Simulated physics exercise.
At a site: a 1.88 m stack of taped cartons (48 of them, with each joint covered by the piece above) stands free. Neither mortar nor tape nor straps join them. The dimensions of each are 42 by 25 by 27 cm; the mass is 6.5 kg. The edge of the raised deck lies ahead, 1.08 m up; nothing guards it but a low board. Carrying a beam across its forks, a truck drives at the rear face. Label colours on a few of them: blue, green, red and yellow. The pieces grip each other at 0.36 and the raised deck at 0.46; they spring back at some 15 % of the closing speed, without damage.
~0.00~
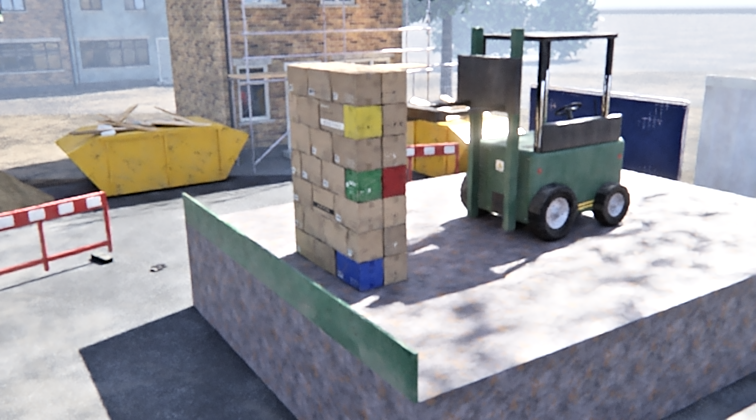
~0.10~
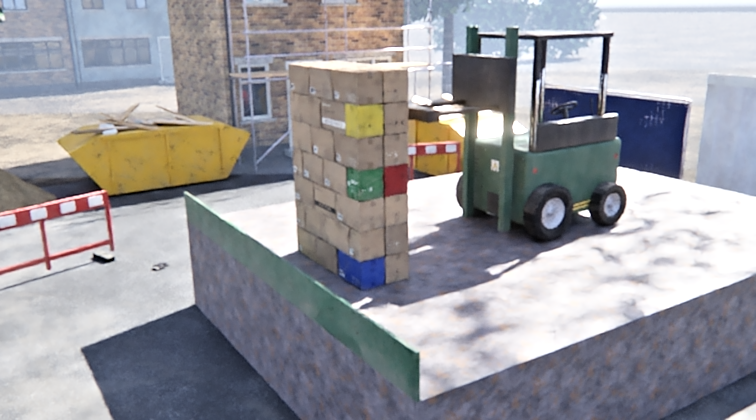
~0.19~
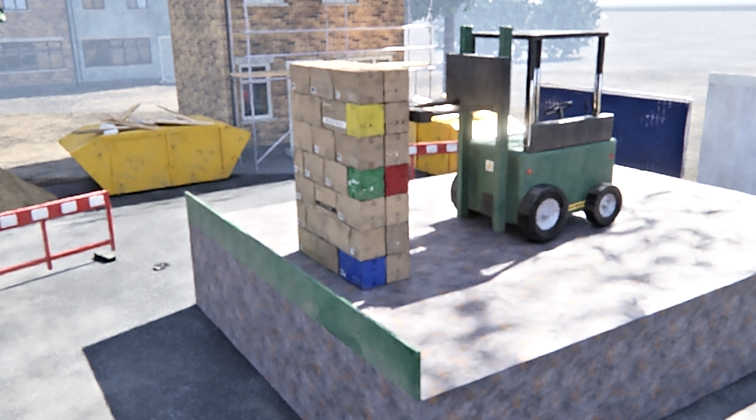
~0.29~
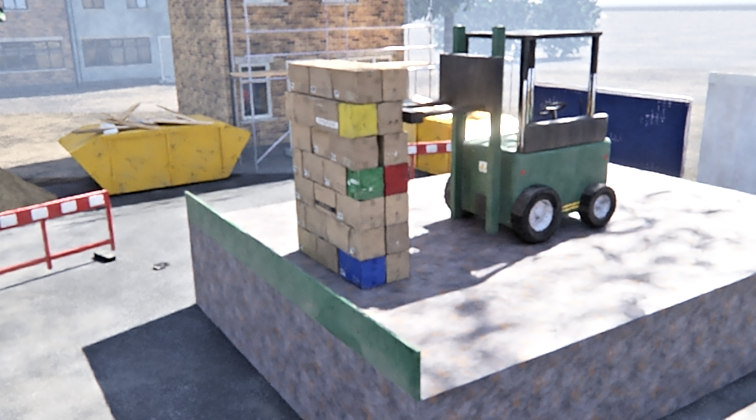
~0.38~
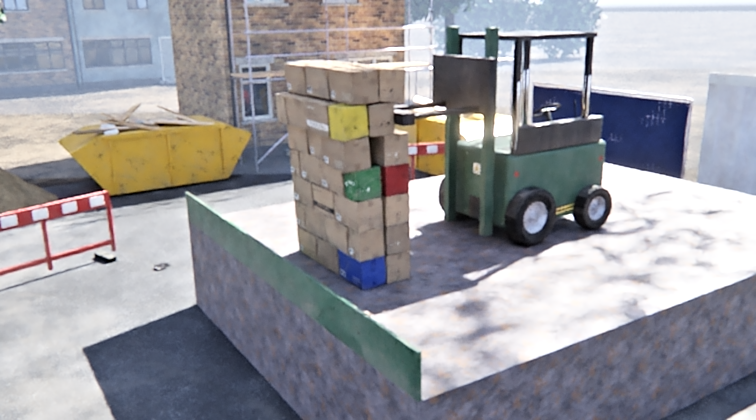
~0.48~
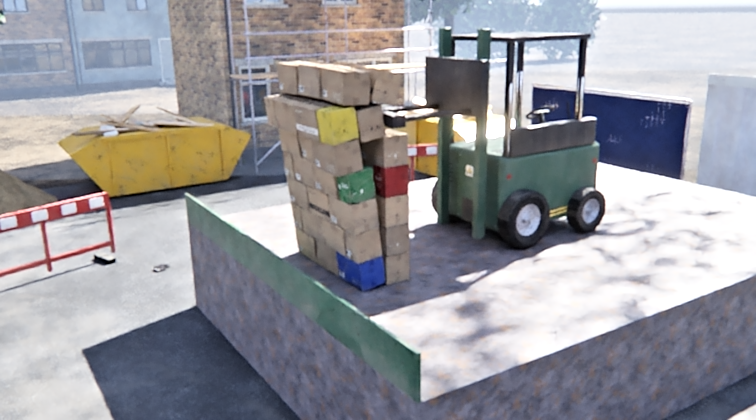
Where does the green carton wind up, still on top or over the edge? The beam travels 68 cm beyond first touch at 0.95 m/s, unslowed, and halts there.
Once all is still, the green carton is over the edge.
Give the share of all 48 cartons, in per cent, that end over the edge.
Share: Approx. 35 %.
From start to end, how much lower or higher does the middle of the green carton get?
Its middle finishes around 190 cm lower.
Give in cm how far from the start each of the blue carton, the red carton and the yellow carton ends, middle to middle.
Here blue ends up 10 centimetres away, red 0 centimetres and yellow 330 centimetres.
After 0.68 s, none of the 48 cartons over the edge, 30 disturbed; green carton 16° from how it stood; yellow carton 16° from how it stood.
After 0.96 s, none of the 48 cartons over the edge, 30 disturbed; green carton 37° from how it stood, 12 cm lower; blue carton 37° from how it stood.
After 1.30 s, 3 of the 48 cartons over the edge; green carton on its side; yellow carton on its side.
After 1.80 s, 17 of the 48 cartons over the edge; green carton on its side; yellow carton on its side.
In the end (2.7 s), 17 of the 48 cartons over the edge; green carton on its side; yellow carton on its side; blue carton on its side.
